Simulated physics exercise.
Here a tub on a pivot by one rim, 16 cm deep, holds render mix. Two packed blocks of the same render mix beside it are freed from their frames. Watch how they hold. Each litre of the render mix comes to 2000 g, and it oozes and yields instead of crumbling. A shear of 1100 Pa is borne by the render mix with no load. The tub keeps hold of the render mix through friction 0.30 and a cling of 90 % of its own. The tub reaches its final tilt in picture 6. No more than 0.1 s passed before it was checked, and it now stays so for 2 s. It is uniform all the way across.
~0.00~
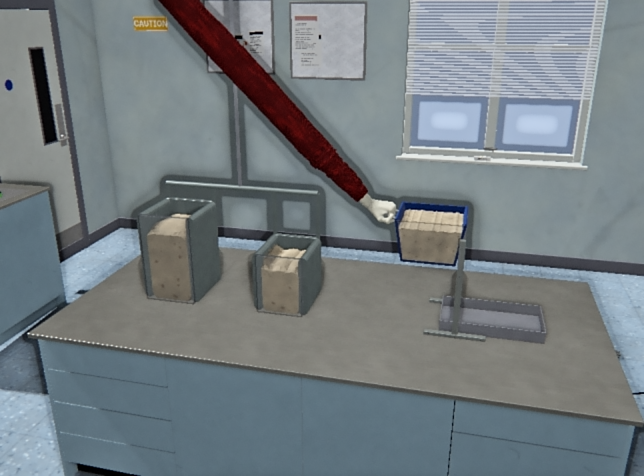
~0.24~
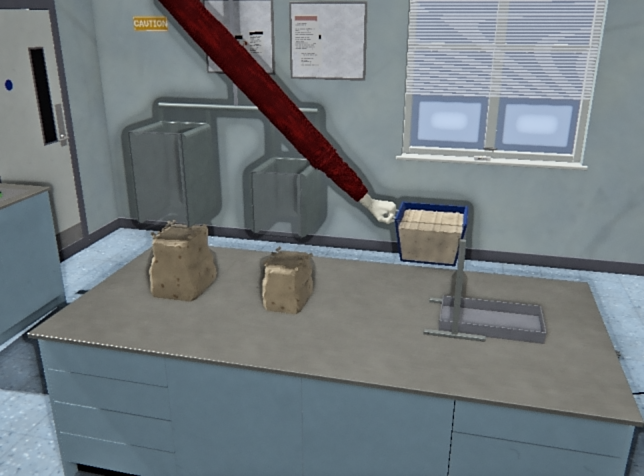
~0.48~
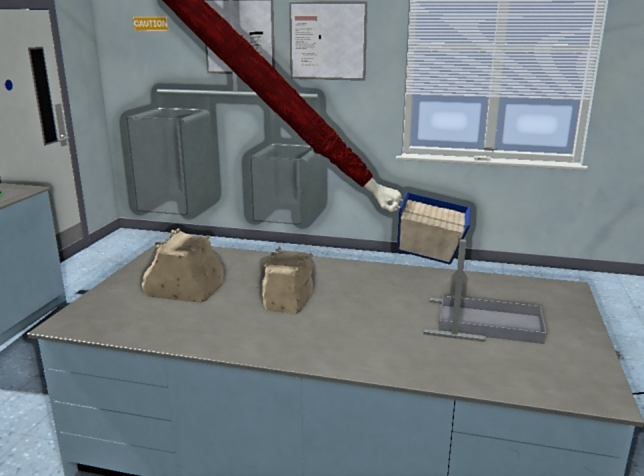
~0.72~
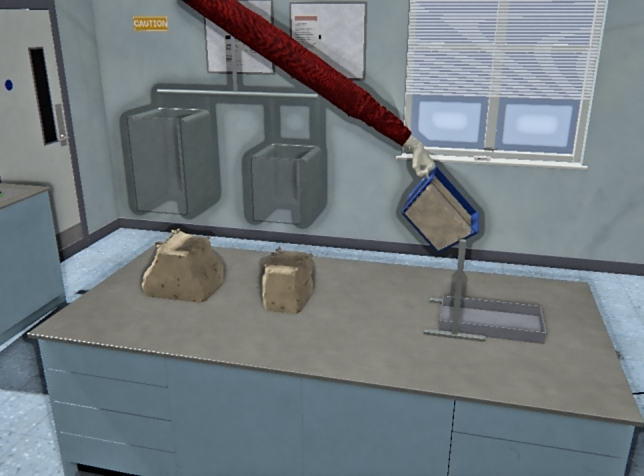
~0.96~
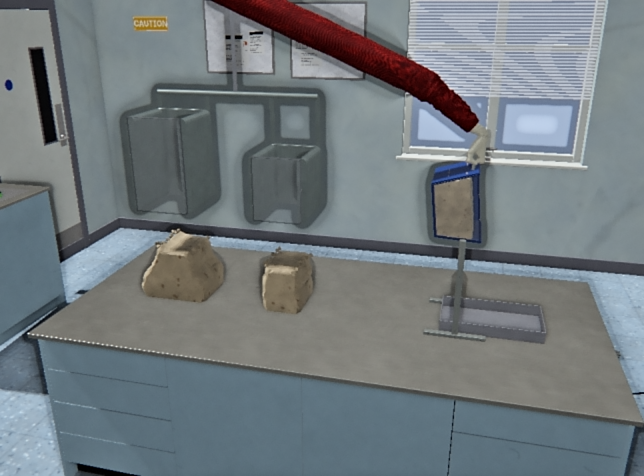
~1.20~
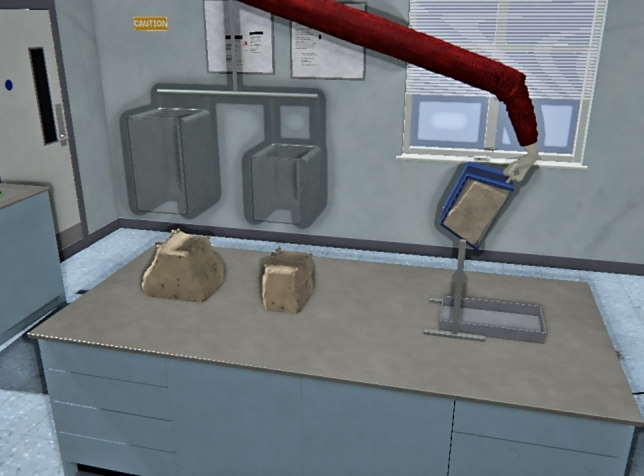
Red-sleeved arm tilting a blue-rimmed tub of pale mix steeply clockwise, after two grey moulds lift and the left block slumps.
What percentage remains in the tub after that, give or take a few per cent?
5 %.
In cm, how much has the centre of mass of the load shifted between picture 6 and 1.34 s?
Roughly 8 cm.
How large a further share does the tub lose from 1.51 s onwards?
About 0 %.
By 1.34 s, the tub is at 113 degrees and holds 61 %.
By 1.51 s, the tub is at 113 degrees and holds 6 %.
By 1.68 s, the tub is at 113 degrees and holds 5 %.
By 1.85 s, the tub is at 113 degrees and holds 5 %.
By 3.20 s, at the end, the tub is at 113 degrees and holds 5 %.
